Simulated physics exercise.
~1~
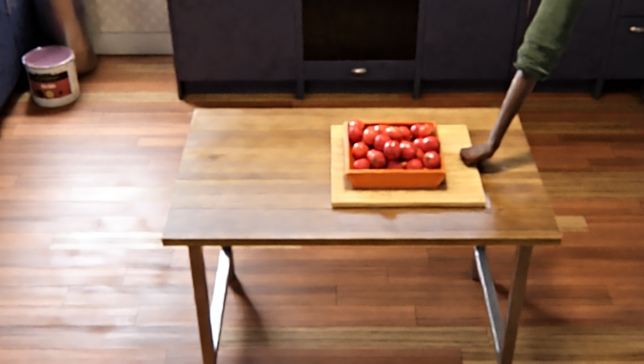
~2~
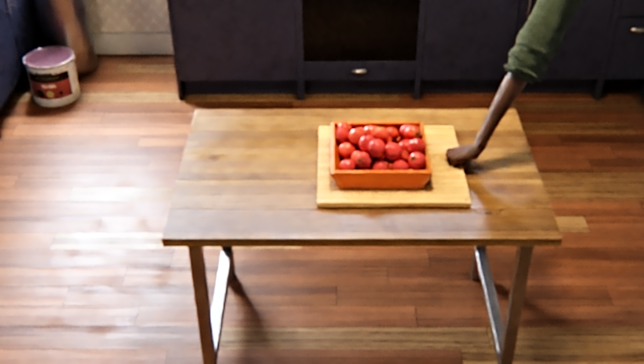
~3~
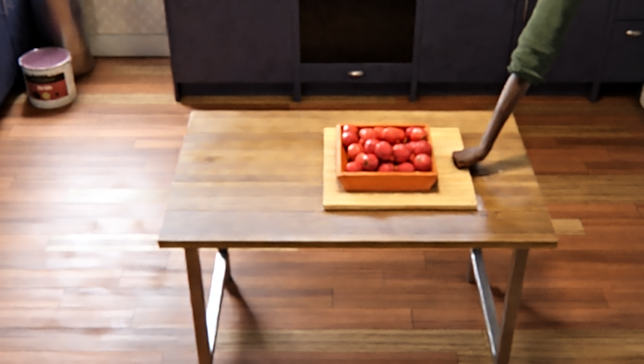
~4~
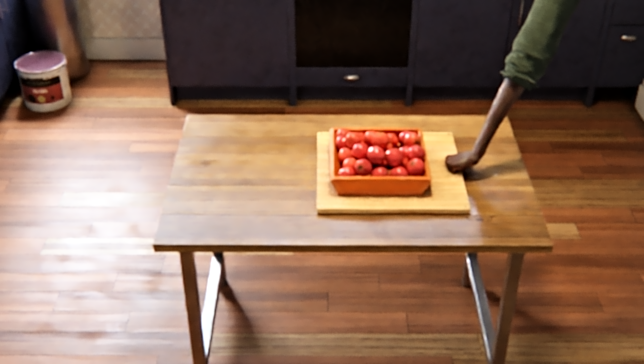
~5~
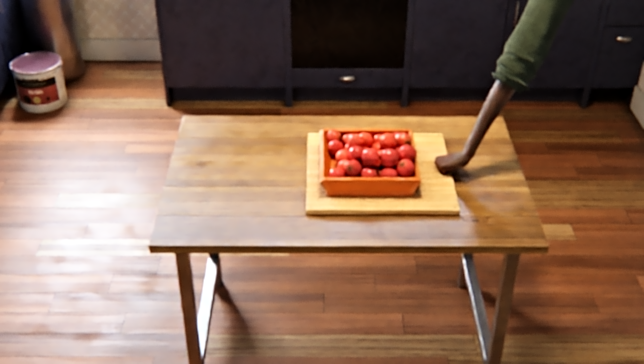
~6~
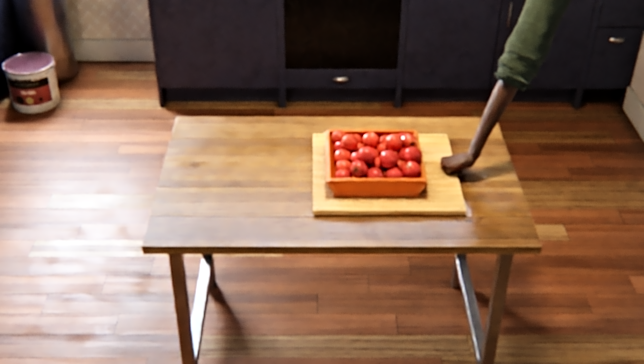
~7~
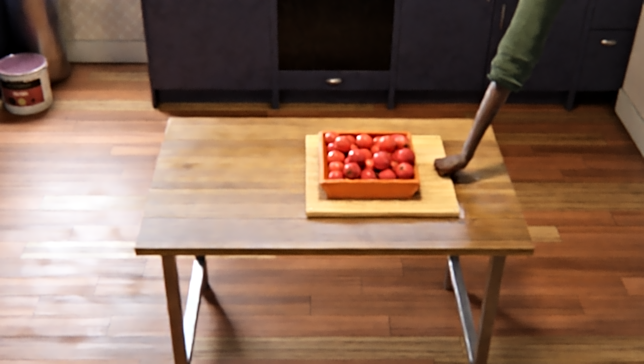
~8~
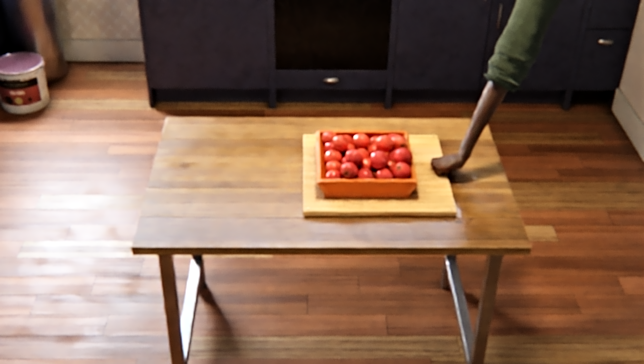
A dark-skinned hand in a green sleeve reaches in from the upper right and grips the edge of a pale wooden board on a brown table, seen from above in a kitchen with a wooden floor. On the board sits an orange tote filled with red tomatoes, while dark cabinets stand behind and a pale tub rests at the left. The hand jerks the board left, then back right, and repeats short shifts as the view pans slightly right. The tote rides along with the board. By the end, the board is nearly still, and every tomato remains inside the tote.
